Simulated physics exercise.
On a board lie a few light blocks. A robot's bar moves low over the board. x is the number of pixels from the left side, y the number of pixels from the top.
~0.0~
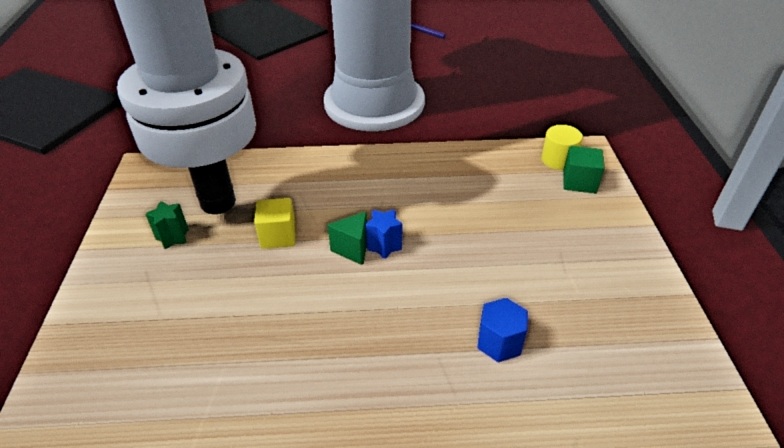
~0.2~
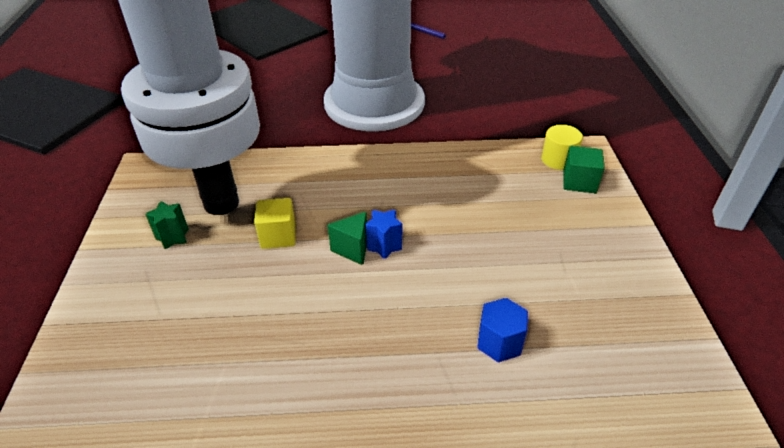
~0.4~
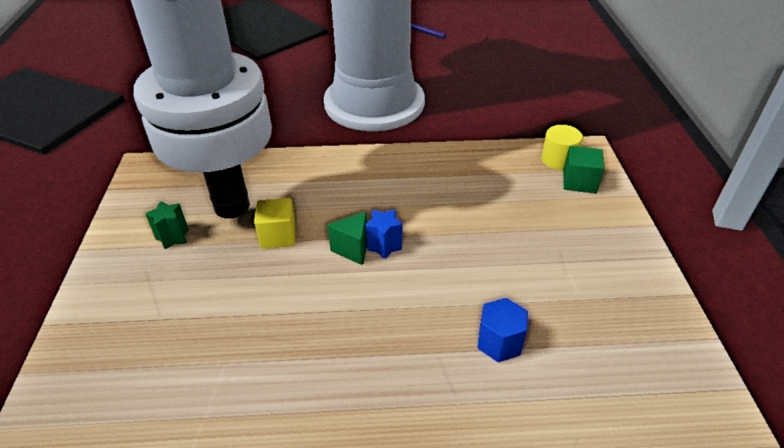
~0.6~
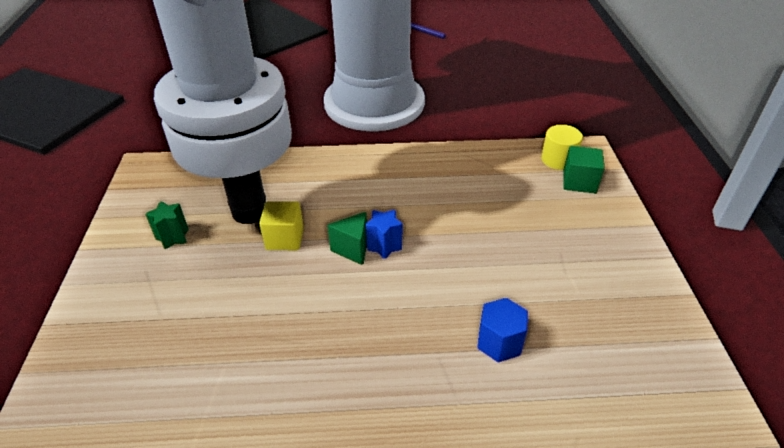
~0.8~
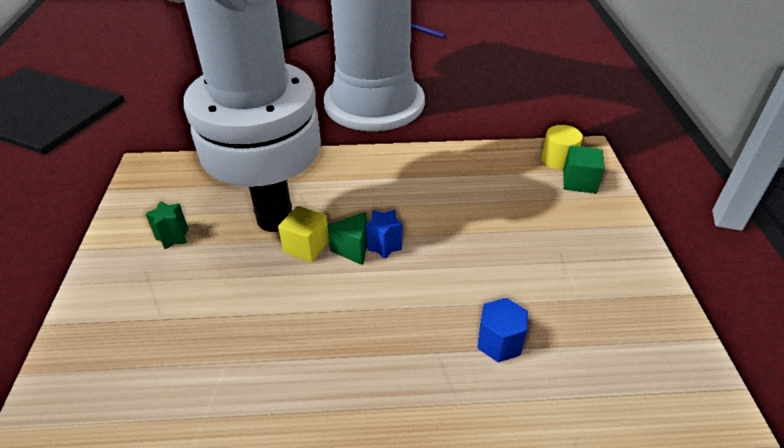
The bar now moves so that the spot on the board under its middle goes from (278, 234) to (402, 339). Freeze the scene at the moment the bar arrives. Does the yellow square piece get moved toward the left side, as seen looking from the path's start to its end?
My answer is yes.
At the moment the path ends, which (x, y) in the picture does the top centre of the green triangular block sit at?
(384, 240)
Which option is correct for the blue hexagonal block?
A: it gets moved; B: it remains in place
My pick is B.
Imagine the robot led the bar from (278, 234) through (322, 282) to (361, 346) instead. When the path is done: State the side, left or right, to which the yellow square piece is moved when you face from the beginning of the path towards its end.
Off to the left side.
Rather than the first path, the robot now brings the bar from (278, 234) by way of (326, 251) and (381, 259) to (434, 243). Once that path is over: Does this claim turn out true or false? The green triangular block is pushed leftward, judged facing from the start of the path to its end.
This is false.
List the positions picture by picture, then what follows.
Tip of the bar at (219, 204), middles of tops, yellow square piece at (273, 210), green triangular block at (351, 224), blue star-shaped block at (384, 219), blue hexagonal block at (505, 316), in the first frame.
Bar at (222, 205), nothing pushed, in the second frame.
Bar at (232, 208), nothing pushed, in the third frame.
Bar at (250, 213), yellow square piece at (280, 212), in the fourth frame.
Bar at (275, 221), yellow square piece at (302, 220), green triangular block at (351, 224), blue star-shaped block at (384, 219), blue hexagonal block at (505, 316), in the fifth frame.
What follows on the original path. One third of the way, bar at (312, 253); yellow square piece at (343, 252); green triangular block at (376, 236), turned 85° anticlockwise; blue star-shaped block at (394, 217), turned 15° anticlockwise.
Two thirds of the way, bar at (354, 287); yellow square piece at (394, 279), turned 25° anticlockwise; green triangular block at (384, 240), turned 115° anticlockwise; blue star-shaped block at (395, 216), turned 20° anticlockwise.
At the end, bar at (402, 326); yellow square piece at (429, 287), turned 65° anticlockwise; green triangular block at (384, 240), turned 115° anticlockwise; blue star-shaped block at (395, 216), turned 20° anticlockwise; blue hexagonal block unmoved.
